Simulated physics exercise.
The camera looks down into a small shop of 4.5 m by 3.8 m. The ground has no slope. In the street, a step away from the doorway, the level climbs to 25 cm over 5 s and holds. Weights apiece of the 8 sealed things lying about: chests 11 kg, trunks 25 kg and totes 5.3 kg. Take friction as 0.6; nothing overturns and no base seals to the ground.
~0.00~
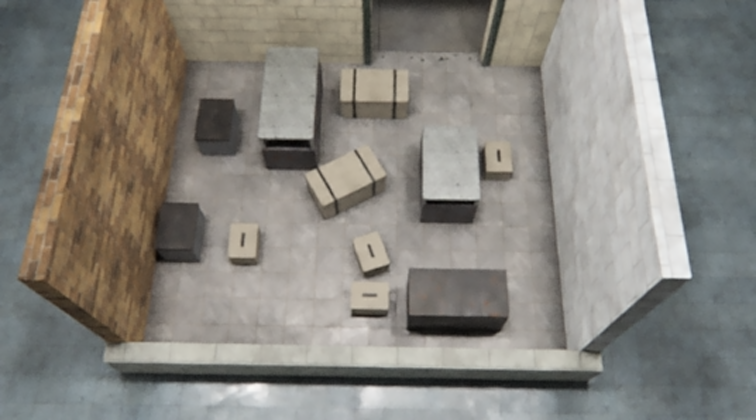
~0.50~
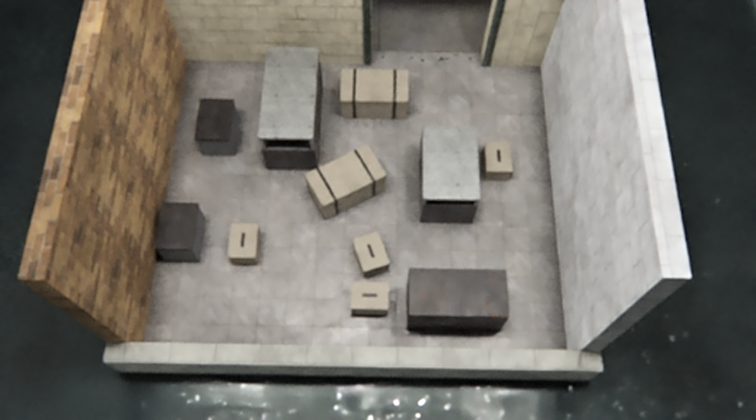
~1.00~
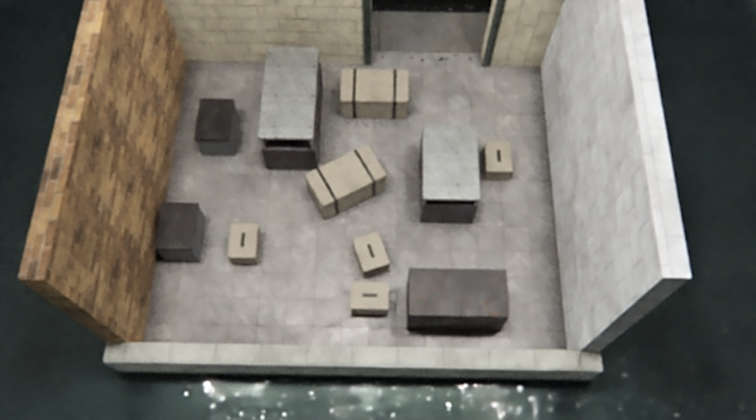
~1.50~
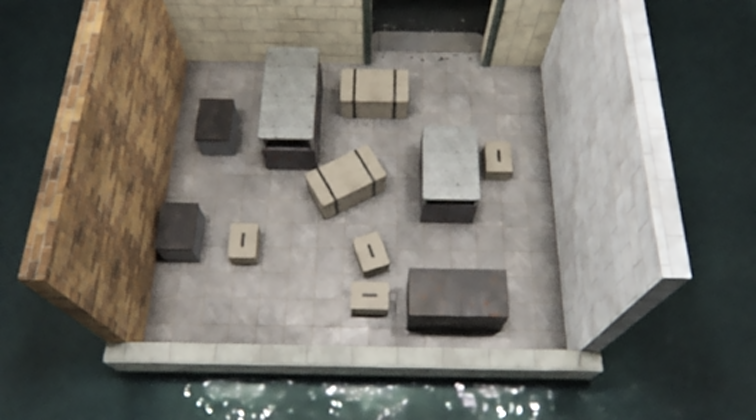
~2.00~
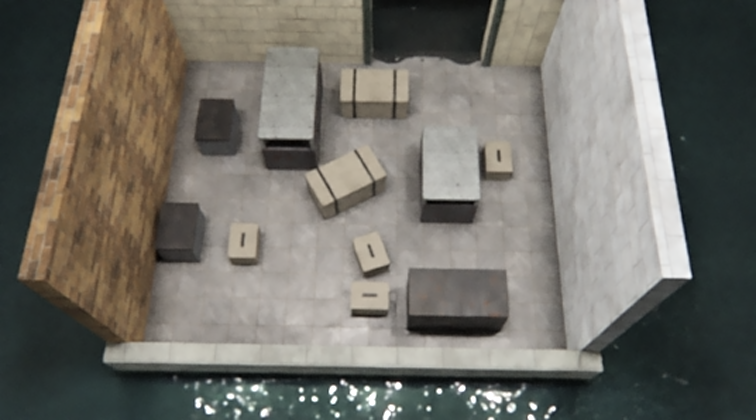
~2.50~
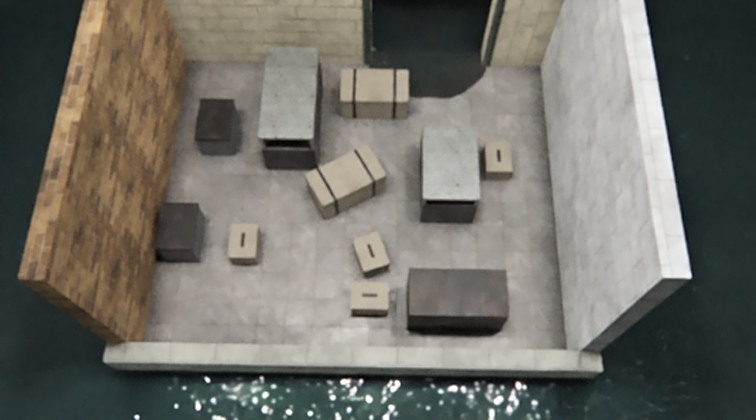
A small roofless shop, with a brown brick wall on the left, a pale wall on the right and a doorway at the back, is seen from high above. Tan boxes, two of them large and banded, sit among dark grey blocks and grey-topped counters on the grey floor. Dark, glinting water spreads around the outside, then enters through the doorway, while the objects and camera stay still.
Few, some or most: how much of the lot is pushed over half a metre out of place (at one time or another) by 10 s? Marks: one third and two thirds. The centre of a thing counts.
Share: Two thirds or above.
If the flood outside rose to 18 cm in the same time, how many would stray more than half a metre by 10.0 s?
In that case 5 of them.
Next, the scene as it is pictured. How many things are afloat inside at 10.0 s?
7 of them.
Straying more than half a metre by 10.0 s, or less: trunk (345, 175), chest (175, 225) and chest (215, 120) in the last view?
In that order: Past it, under, less.
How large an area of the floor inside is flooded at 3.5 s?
Roughly 2.0 m2.
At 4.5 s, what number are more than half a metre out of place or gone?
By then 0.
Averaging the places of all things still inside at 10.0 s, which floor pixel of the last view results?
At about (237, 268).
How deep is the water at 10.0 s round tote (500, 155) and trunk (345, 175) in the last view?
About 19 and 13 cm.
After 3.5 s 0 of 8 are over 50 cm from their spots; 0 afloat.
After 4.5 s 0 of 8 are over 50 cm from their spots; 0 afloat.
After 7.0 s 4 of 8 are over 50 cm from their spots; 2 afloat.
After 10.0 s 6 of 8 are over 50 cm from their spots, and 6 have been at some point; 7 afloat.
